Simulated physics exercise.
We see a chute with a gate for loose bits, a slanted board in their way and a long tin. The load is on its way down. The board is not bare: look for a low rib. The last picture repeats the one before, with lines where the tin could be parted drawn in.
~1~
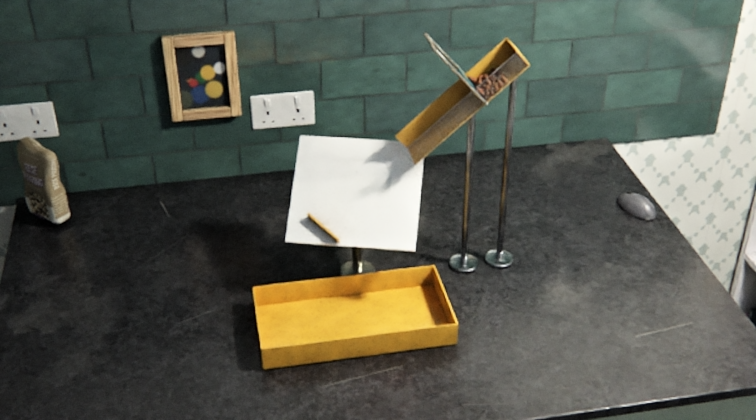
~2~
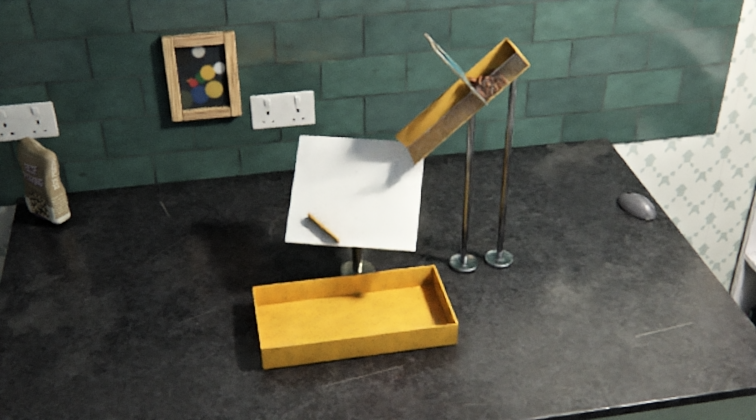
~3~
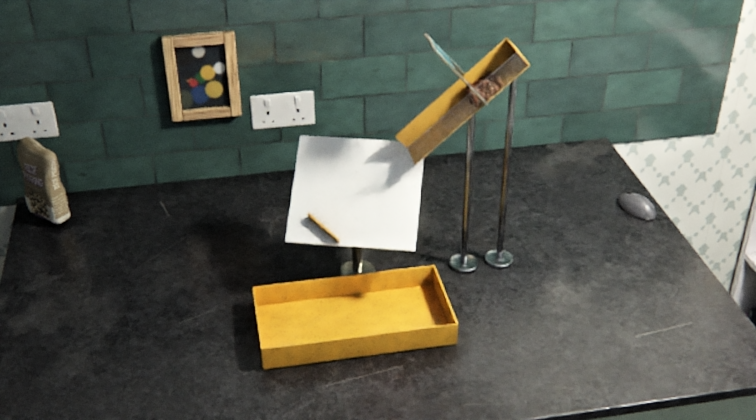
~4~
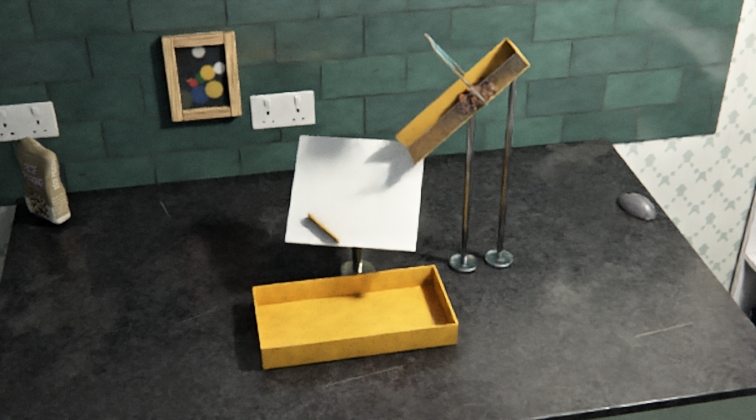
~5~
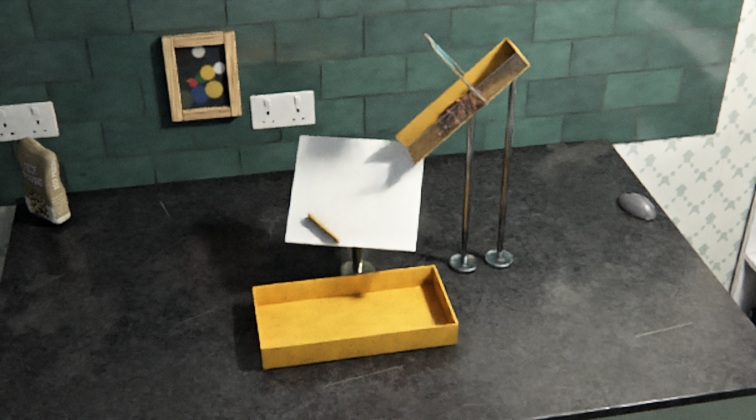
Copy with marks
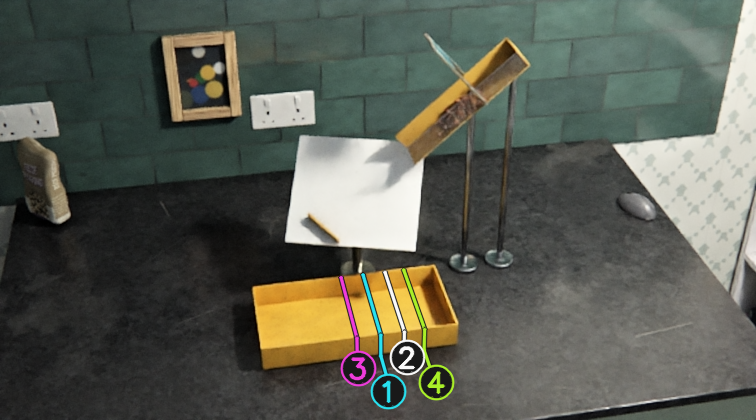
At first, a clump of brown bits sits behind a gate high in a sloping yellow chute, above a tilted white board with a low rib and an empty yellow tin. The gate shifts, and the bits begin sliding down to the left. They spread slightly along the chute, still inside it.
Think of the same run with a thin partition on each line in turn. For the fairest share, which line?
I would pick line 3.
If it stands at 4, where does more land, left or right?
Left.
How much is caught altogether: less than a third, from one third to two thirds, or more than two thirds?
About that: More than two thirds.
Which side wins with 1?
Left.
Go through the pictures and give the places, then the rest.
The first frame shows load behind the gate near (488, 82), bits of dog kibble; lip of the chute near (411, 156), sloping fairly steeply.
The second frame shows middle of the board near (356, 191), tilted fairly steeply; middle of its low edge near (350, 246); of its high edge near (362, 139).
The third frame shows front corners of the tin near (262, 349) and (457, 324), empty; front of the load near (472, 102).
The fourth frame shows middle of the load near (477, 97); its front near (458, 117), close to a third of the way to the lip; rib from (308, 213) to (338, 240).
The fifth frame shows middle of the load near (463, 105); its front near (440, 134), close to two thirds of the way to the lip.
On the marked copy, line 1 crosses the front rim at (380, 334); line 2 crosses the front rim at (404, 331); line 3 crosses the front rim at (356, 337); line 4 crosses the front rim at (424, 328).
Choosing 1, of what is caught, all but a few on the left of the divider, only a few on the right.
Choosing 2, of what is caught, the whole lot on the left of the divider, none at all on the right.
Choosing 3, of what is caught, close to half on the left of the divider, close to half on the right.
Choosing 4, of what is caught, the whole lot on the left of the divider, none at all on the right.
